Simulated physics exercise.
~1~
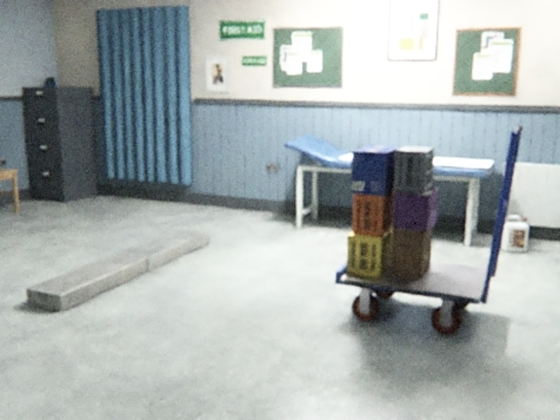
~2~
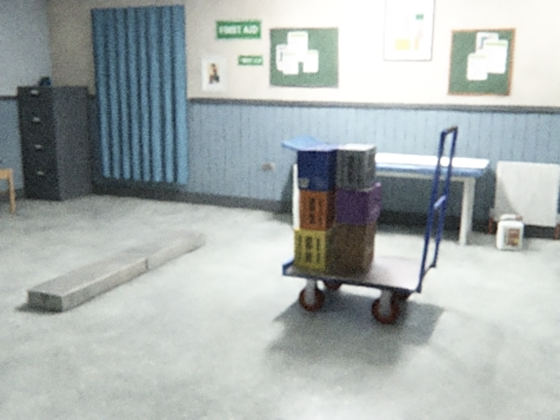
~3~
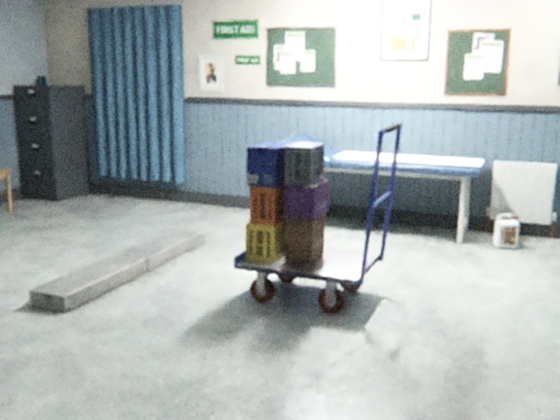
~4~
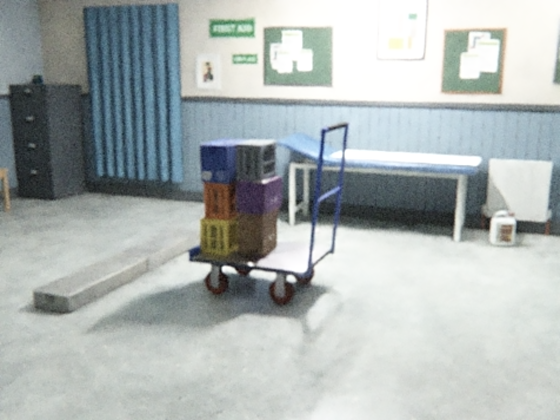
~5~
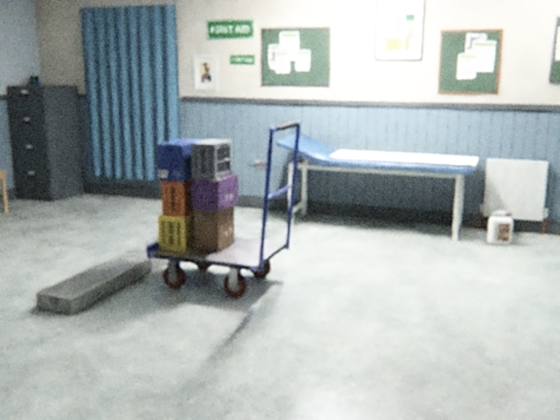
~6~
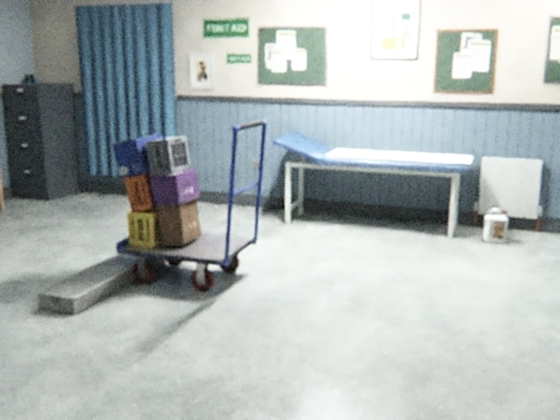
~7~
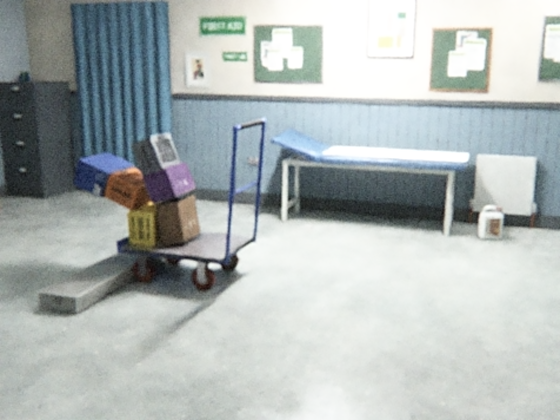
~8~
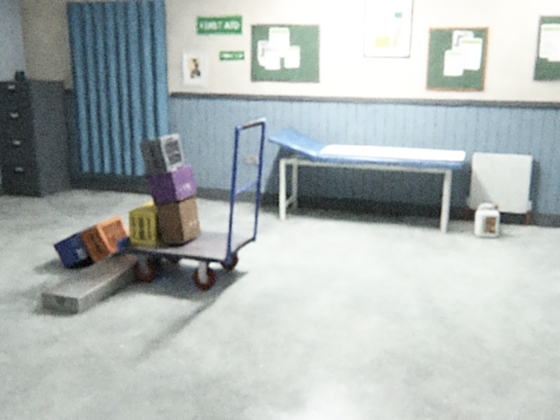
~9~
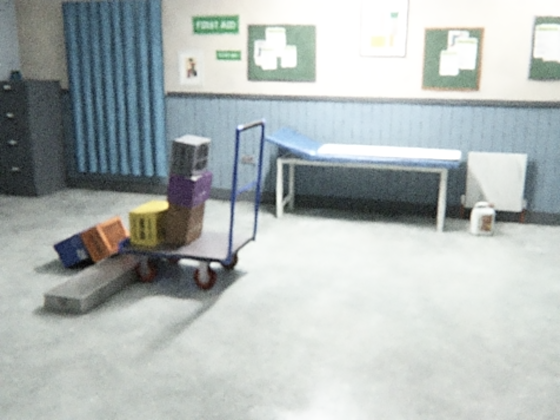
At the start, a blue-framed stock cart carrying two stacks of crates and cartons stands in a first-aid room, with a low grey kerb on the floor to its left. The cart rolls left across the floor, its load upright, until its wheels meet the kerb and it stops. The stacks lean forward, and the blue carton and orange crate topple off the front. They tumble down to the floor beyond the kerb, while the grey crate and purple carton tilt and then settle back. In the end, those two remain stacked above the brown parcel, beside the yellow crate on the deck.
